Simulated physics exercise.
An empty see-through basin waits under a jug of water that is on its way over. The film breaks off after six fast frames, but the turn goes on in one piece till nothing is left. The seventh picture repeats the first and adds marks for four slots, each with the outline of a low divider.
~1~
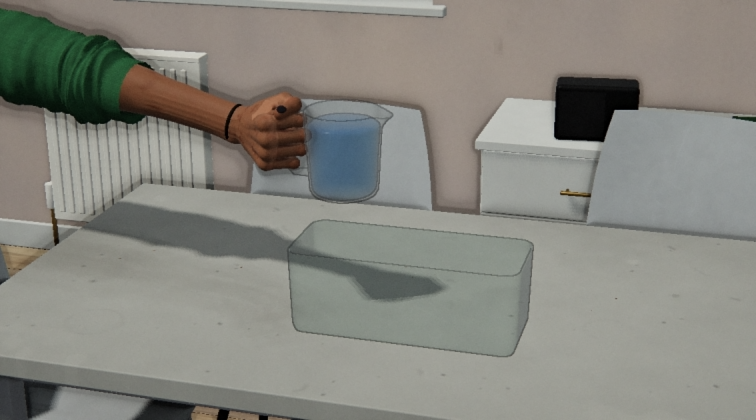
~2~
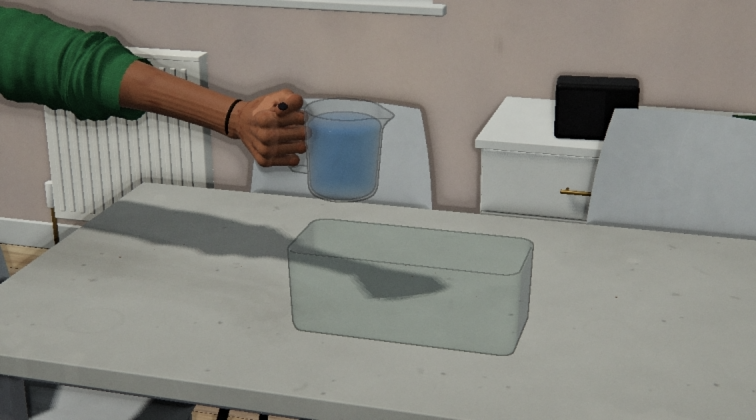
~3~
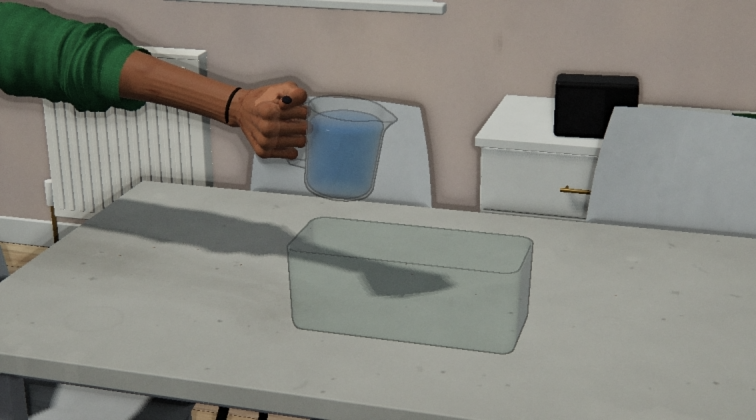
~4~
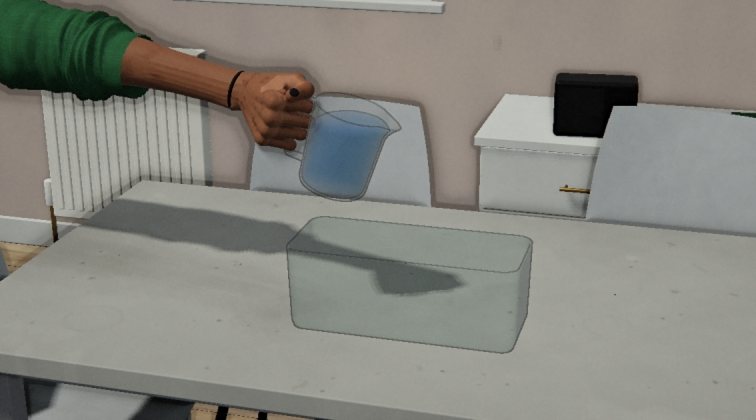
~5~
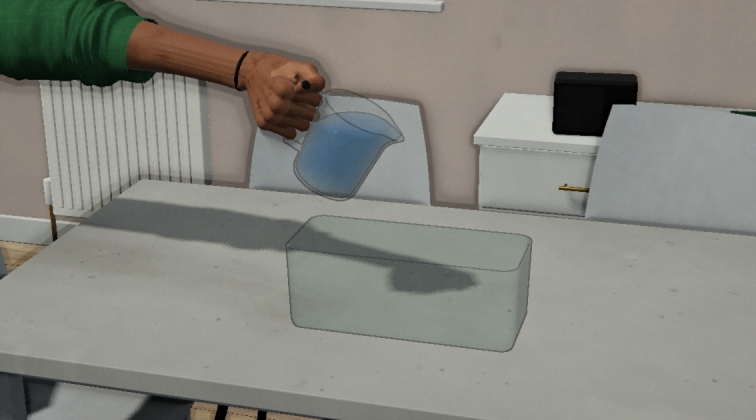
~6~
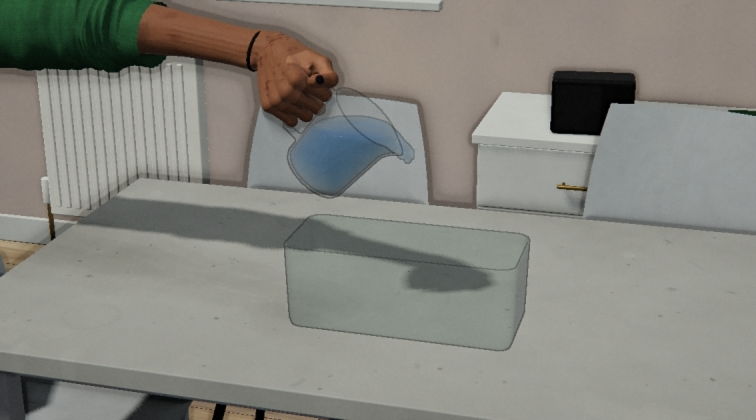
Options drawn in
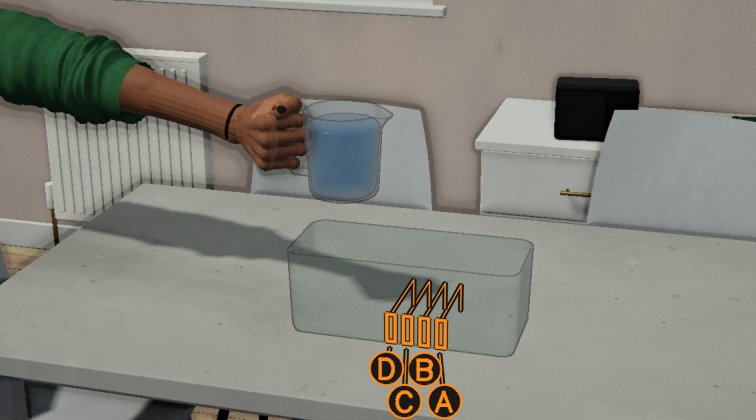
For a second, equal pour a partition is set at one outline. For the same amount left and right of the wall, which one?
The best place is B.
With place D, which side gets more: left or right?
More ends on the right.
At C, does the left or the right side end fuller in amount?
The right one.
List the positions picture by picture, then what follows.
In the first frame, upright, lip at (391, 116); basin from (293, 328) to (516, 356); nothing has left yet.
In the second frame, upright, lip at (393, 117); nothing has left yet.
In the third frame, tipped about 8°, lip at (396, 120); nothing has left yet.
In the fourth frame, tipped about 17°, lip at (400, 129); nothing has left yet.
In the fifth frame, tipped about 28°, lip at (403, 140); nothing has left yet.
In the sixth frame, tipped about 42°, lip at (402, 154); water is over the lip, down to (410, 160).
On the marked copy, A at (439, 354); B at (422, 351); C at (406, 349); D at (389, 347).
With A, about 80 % ends left of the wall and 18 % right of it; 3 % is lost outside.
With B, about 55 % ends left of the wall and 43 % right of it.
With C, about 26 % ends left of the wall and 73 % right of it.
With D, about 8 % ends left of the wall and 91 % right of it.
